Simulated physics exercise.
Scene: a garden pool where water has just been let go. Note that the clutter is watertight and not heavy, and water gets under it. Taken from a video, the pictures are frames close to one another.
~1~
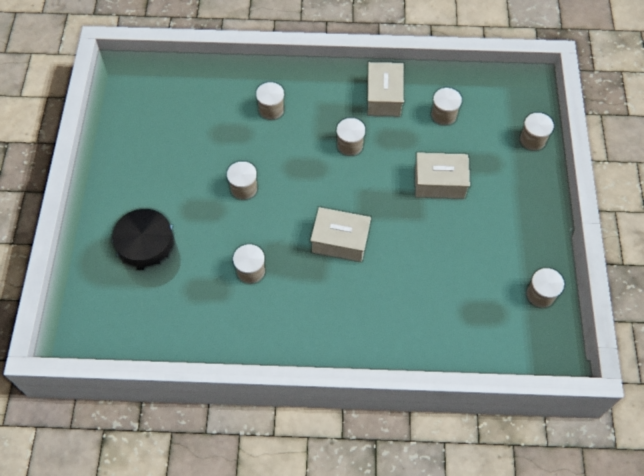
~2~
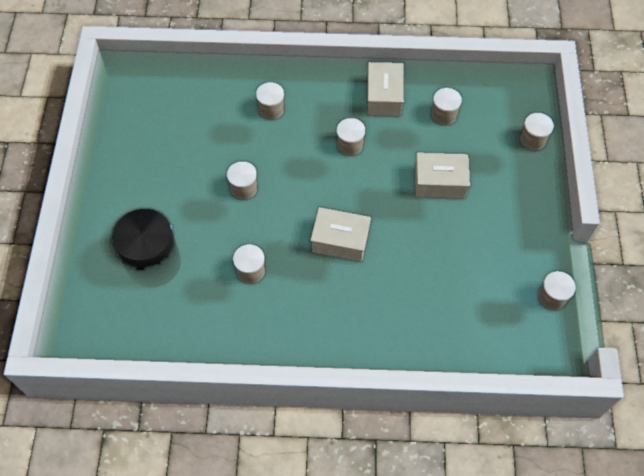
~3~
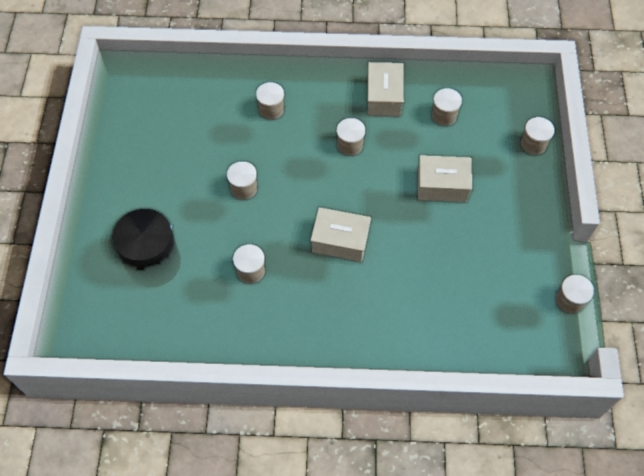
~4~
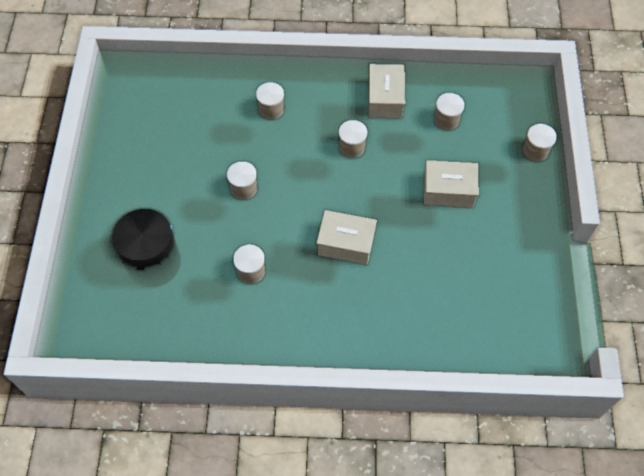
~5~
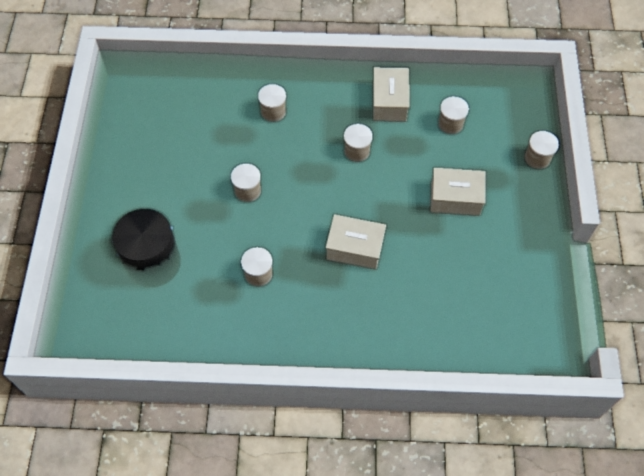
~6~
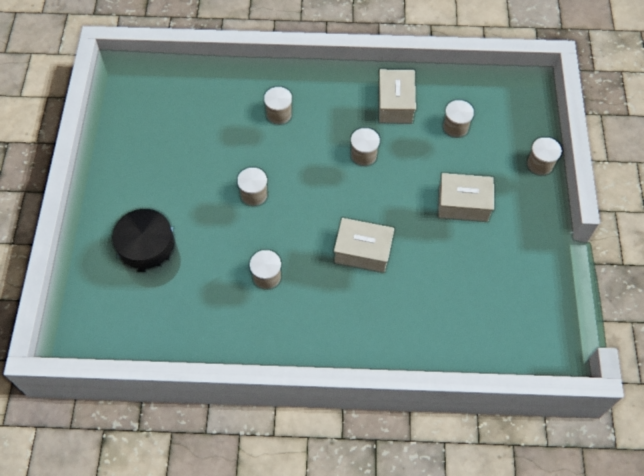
A pool wall opens at the right, one pail floats out, and the other floating objects drift slightly.
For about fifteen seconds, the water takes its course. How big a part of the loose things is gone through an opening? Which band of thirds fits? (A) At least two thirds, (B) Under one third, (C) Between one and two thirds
Option C: Between one and two thirds.
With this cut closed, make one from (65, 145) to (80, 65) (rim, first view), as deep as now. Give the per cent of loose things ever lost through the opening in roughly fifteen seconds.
Roughly 20 per cent.
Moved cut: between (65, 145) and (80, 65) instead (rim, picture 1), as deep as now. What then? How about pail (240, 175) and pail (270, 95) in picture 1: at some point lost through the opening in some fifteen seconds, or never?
In sequence, the two end up carried off and carried off.
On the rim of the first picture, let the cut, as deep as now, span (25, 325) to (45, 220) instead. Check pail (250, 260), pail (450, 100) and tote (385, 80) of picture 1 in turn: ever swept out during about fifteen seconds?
Taking each in turn, I'd say carried off, stuck within and stuck within.
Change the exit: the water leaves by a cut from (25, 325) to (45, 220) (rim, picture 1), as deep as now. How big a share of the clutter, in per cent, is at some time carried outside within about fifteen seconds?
Around 10 per cent.
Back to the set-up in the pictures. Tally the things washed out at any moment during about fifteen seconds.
The number is 4.
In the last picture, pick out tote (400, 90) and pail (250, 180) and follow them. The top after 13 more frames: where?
(438, 106) and (297, 193), approximately.
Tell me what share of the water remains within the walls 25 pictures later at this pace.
By my count, 70 per cent.
A moment on, 1 of 10 are out; 9 afloat.
Next, 3 of 10 are out; 7 afloat.
Later, 3 of 10 are out; 7 afloat.
In the end, 4 of 10 are out; 6 afloat.
